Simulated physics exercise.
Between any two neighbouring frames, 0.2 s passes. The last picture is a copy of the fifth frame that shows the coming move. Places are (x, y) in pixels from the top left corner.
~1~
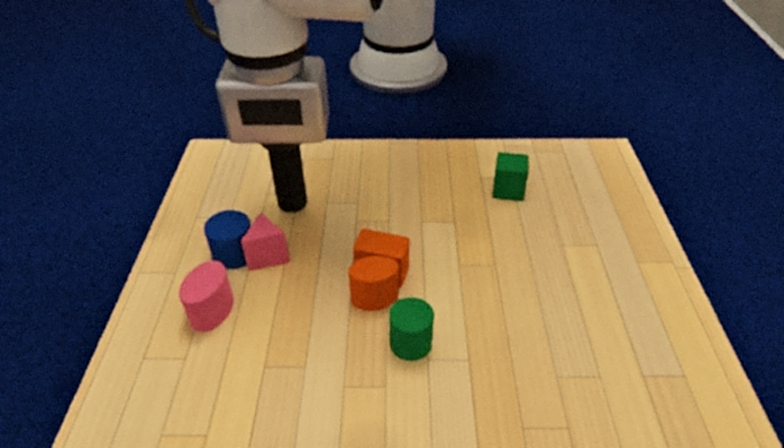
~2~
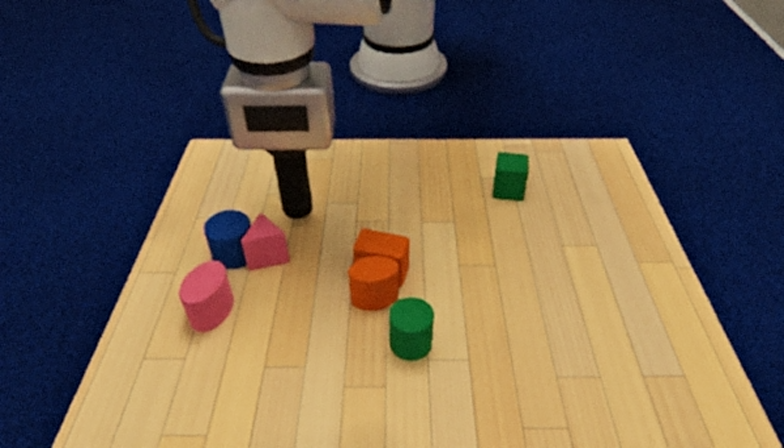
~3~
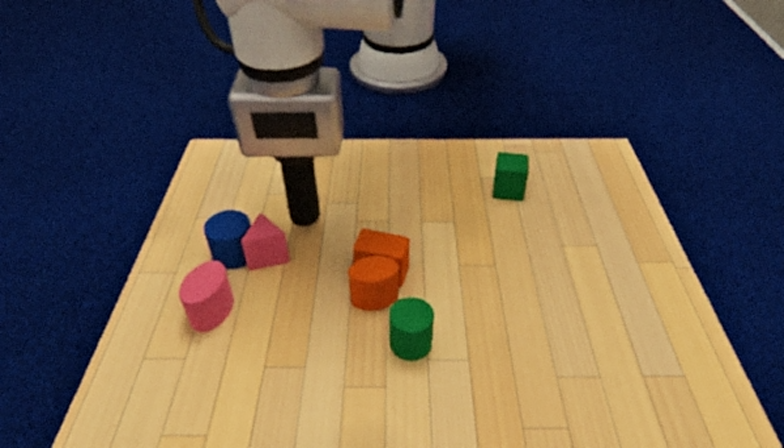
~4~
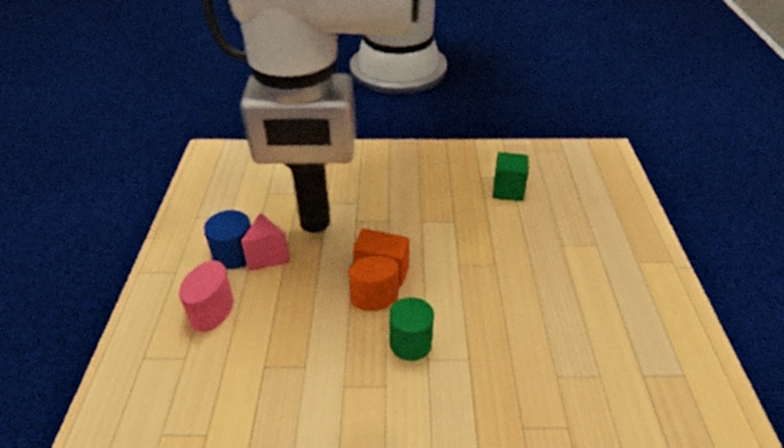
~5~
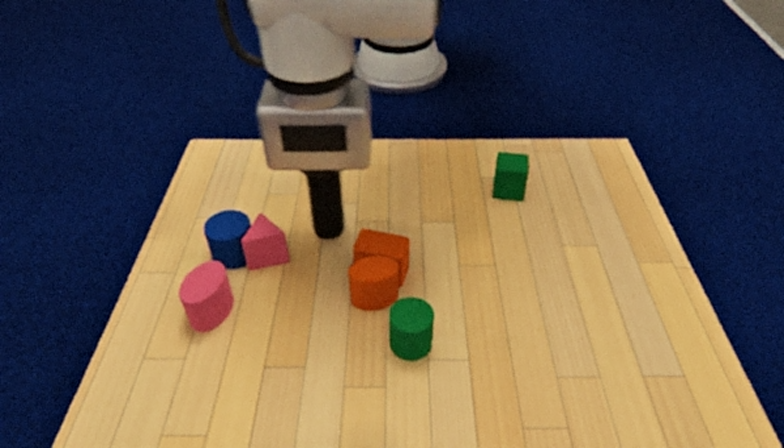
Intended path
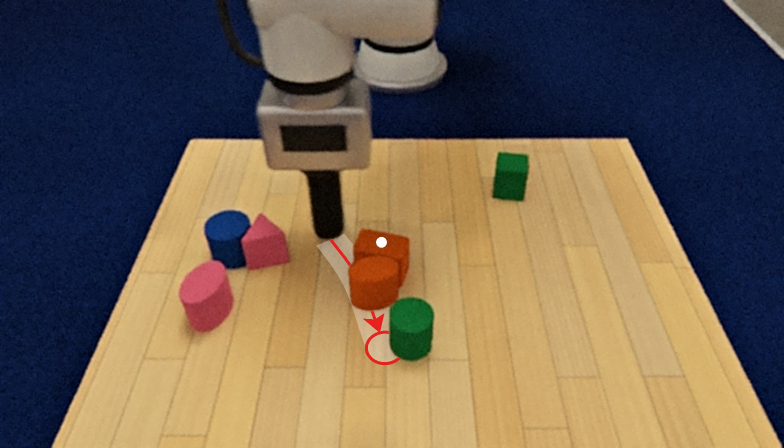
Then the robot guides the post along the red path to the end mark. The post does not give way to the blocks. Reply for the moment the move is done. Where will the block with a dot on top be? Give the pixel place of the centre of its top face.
It is going to be at (405, 249).
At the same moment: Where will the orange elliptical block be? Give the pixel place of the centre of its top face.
Just about (422, 312).
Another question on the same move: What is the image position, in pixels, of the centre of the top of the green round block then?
I'd say the green round block ends with its top centre at (457, 340).
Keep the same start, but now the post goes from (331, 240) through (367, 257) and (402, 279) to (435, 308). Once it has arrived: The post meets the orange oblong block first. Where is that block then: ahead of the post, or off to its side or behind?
Answer: Still ahead.
The drawn path runs from (331, 240) over (362, 286) to (385, 348); the dot is on the orange oblong block.
The first path, step by step. One third of the way, post (352, 260); orange oblong block (393, 245).
Two thirds of the way, post (370, 296); orange elliptical block (397, 294), turned 35° anticlockwise; orange oblong block (405, 249), turned 30° anticlockwise; green round block (421, 321).
At the end, post (385, 338); pink triangular block not moved; orange elliptical block (422, 312), turned 85° anticlockwise; orange oblong block (405, 249), turned 30° anticlockwise; green round block (457, 340).
